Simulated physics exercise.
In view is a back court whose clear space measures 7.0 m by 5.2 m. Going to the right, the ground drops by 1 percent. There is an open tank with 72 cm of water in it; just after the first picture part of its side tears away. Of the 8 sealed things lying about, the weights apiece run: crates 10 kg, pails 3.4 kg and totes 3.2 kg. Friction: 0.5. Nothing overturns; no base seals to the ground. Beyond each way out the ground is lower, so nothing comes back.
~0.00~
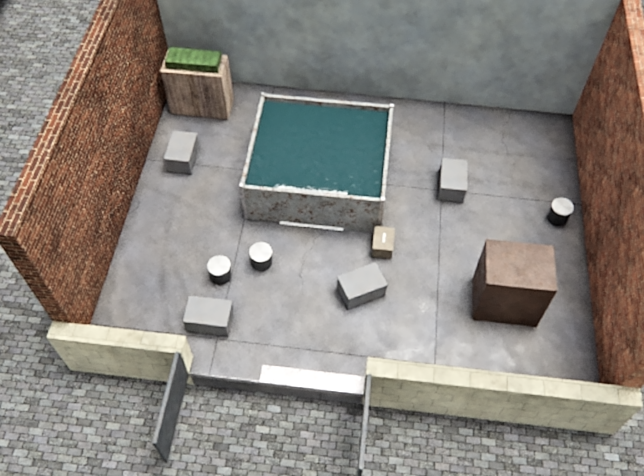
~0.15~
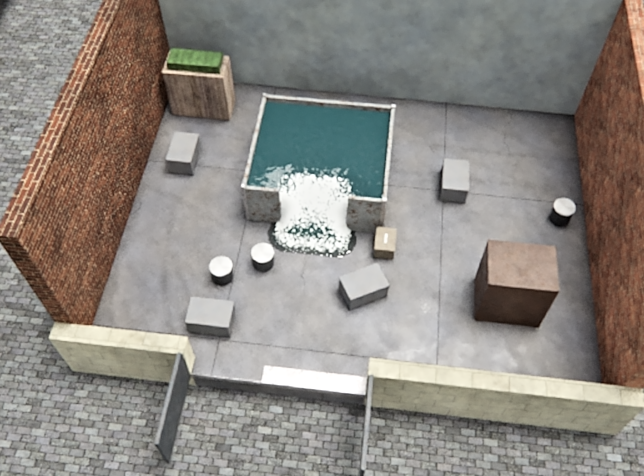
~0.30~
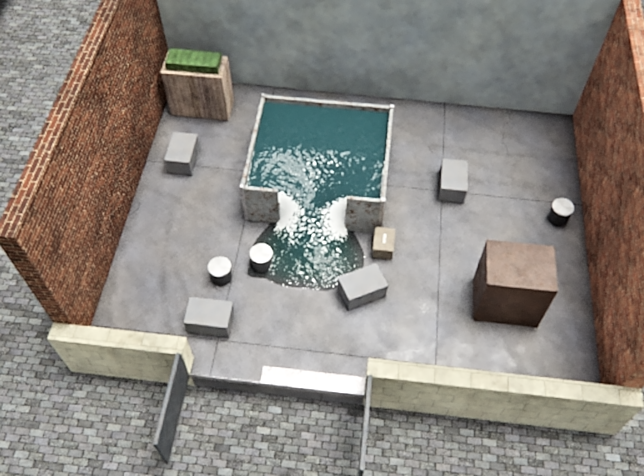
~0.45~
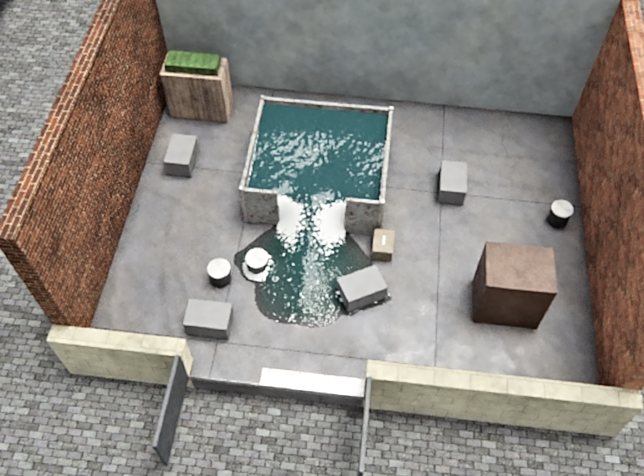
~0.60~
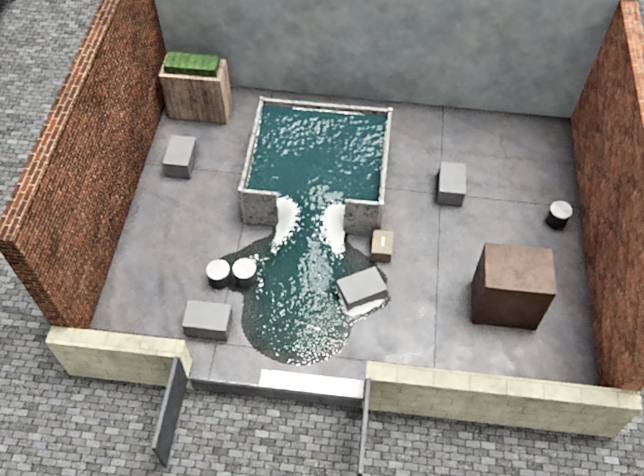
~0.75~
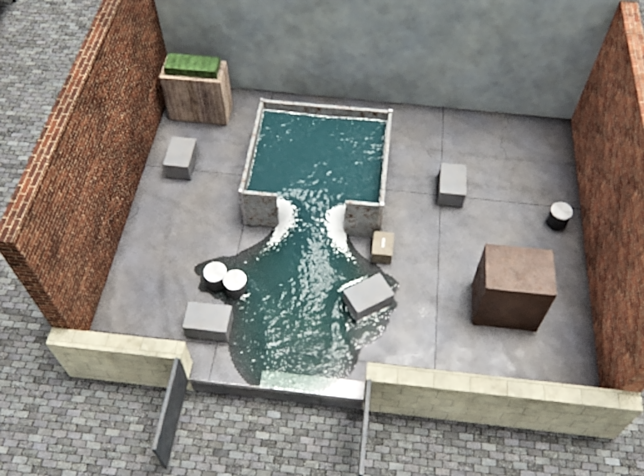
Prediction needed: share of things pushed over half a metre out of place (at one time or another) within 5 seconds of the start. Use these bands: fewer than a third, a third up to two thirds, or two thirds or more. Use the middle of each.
It falls in a third up to two thirds.
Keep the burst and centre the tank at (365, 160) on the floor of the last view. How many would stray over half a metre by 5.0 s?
The count would be 6.
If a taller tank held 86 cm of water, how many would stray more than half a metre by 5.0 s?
5.
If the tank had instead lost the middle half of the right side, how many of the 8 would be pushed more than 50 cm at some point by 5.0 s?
Then it comes to 2.
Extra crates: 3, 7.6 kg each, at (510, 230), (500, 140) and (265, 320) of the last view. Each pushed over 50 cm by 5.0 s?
Going through them in turn, I'd say not that far, not that far and beyond.
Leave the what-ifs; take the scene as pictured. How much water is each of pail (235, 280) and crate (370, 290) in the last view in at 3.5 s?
Roughly 4 and 10 cm.
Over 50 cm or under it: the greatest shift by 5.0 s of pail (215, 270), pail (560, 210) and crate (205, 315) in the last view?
Listed in sequence: Higher; lower; higher for the last.
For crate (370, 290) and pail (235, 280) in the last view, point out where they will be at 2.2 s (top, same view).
They end up about (536, 356) and (97, 315) in the last view.
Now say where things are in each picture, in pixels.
In the first frame, a pail at (260, 252), on the bottom; a crate at (362, 280) rests on the ground; water covers 3.5 m2; 0 of 8 have shifted.
In the second frame, a pail at (262, 252), on the bottom; a crate at (364, 281) rests on the ground; water covers 4.1 m2; 0 of 8 have shifted.
In the third frame, a pail at (261, 253) rests on the ground; a crate at (363, 281), on the bottom; 5.0 m2 under water; 0 of 8 have shifted.
In the fourth frame, a pail at (257, 258), on the bottom, 7 cm from its start; a crate at (362, 283) rests on the ground; water covers 6.0 m2; 1 of 8 have shifted.
In the fifth frame, a pail at (244, 268) rests on the ground, 30 cm from its start; a crate at (362, 285), on the bottom; 7.1 m2 under water; 1 of 8 have shifted.
In the sixth frame, a pail at (234, 280), on the bottom, 51 cm from its start; a crate at (369, 292), on the bottom, 15 cm from its start; 8.4 m2 under water; 2 of 8 have shifted.
After 1.1 s 2 of 8 are over 50 cm from their spots; 1 afloat.
After 2.2 s 4 of 8 are over 50 cm from their spots; 2 afloat.
After 3.5 s 4 of 8 are over 50 cm from their spots; 1 afloat.
After 5.0 s 4 of 8 are over 50 cm from their spots, and 4 have been at some point; 0 afloat.
